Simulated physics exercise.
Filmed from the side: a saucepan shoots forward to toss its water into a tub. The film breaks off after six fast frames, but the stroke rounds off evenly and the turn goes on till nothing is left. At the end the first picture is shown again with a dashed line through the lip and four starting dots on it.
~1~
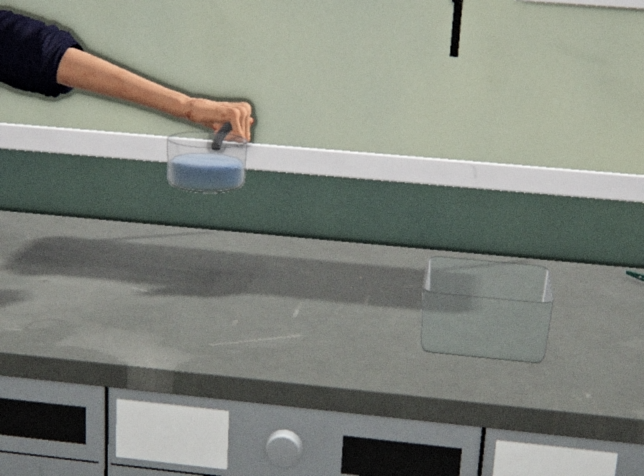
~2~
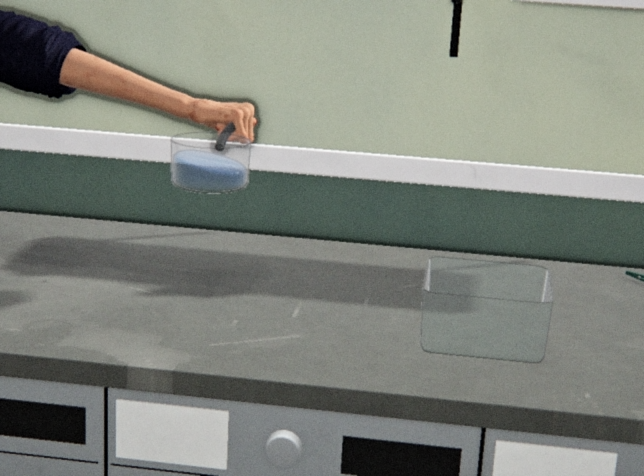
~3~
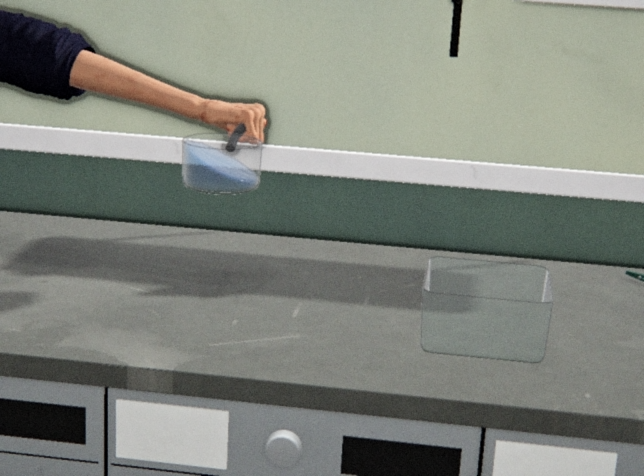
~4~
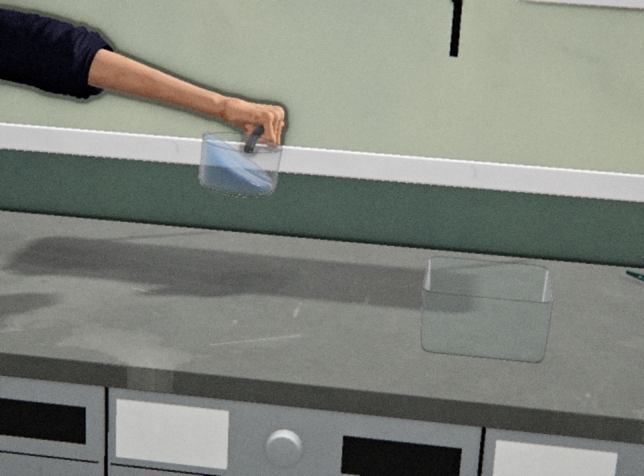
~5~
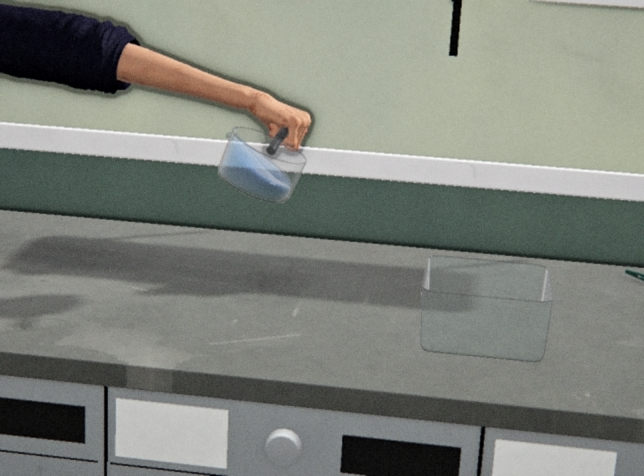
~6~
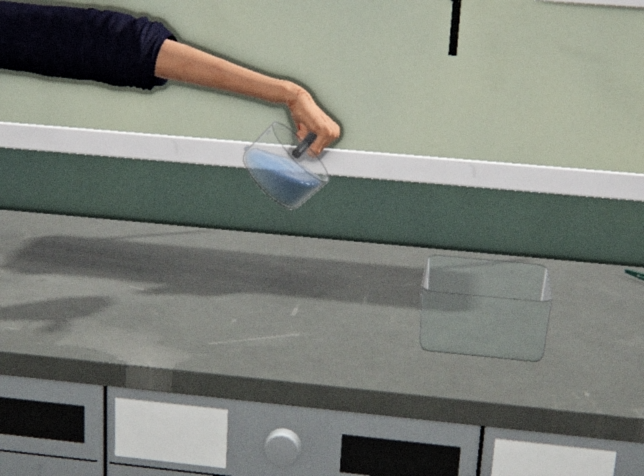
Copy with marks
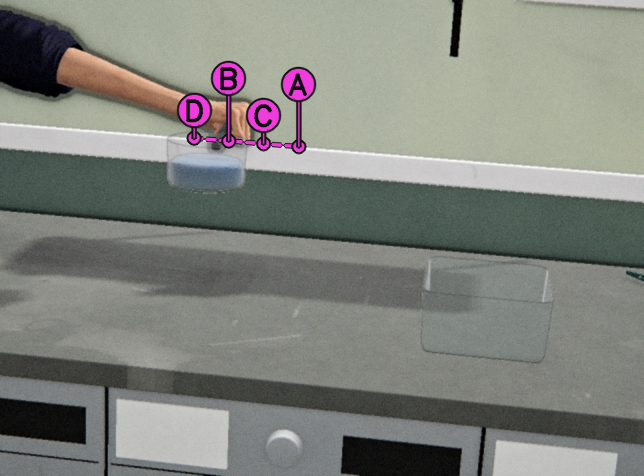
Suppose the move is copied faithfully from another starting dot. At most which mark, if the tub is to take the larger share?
C will do.
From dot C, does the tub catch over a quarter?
Yes.
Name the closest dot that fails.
Here it is dot B.
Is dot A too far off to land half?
No, not at all.
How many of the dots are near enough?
Two of them.
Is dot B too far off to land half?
Yes, it does.
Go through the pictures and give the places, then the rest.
Upright, lip at (245, 142); tub from (420, 350) to (545, 362); nothing has left yet.
Upright, lip at (248, 142); nothing has left yet.
Upright, lip at (260, 143); nothing has left yet.
Tipped about 6°, lip at (280, 148); nothing has left yet.
Tipped about 21°, lip at (305, 161); nothing has left yet.
Tipped about 43°, lip at (328, 179); nothing has left yet.
On the marked copy, A at (298, 146); B at (228, 140); C at (263, 143); D at (194, 138).
If A is chosen, about 84 % lands in the tub, 10 % falls short and 6 % goes beside or beyond.
If B is chosen, about 33 % lands in the tub, 56 % falls short and 10 % goes beside or beyond.
If C is chosen, about 66 % lands in the tub, 17 % falls short and 17 % goes beside or beyond.
If D is chosen, about 1 % lands in the tub, 96 % falls short and 3 % goes beside or beyond.
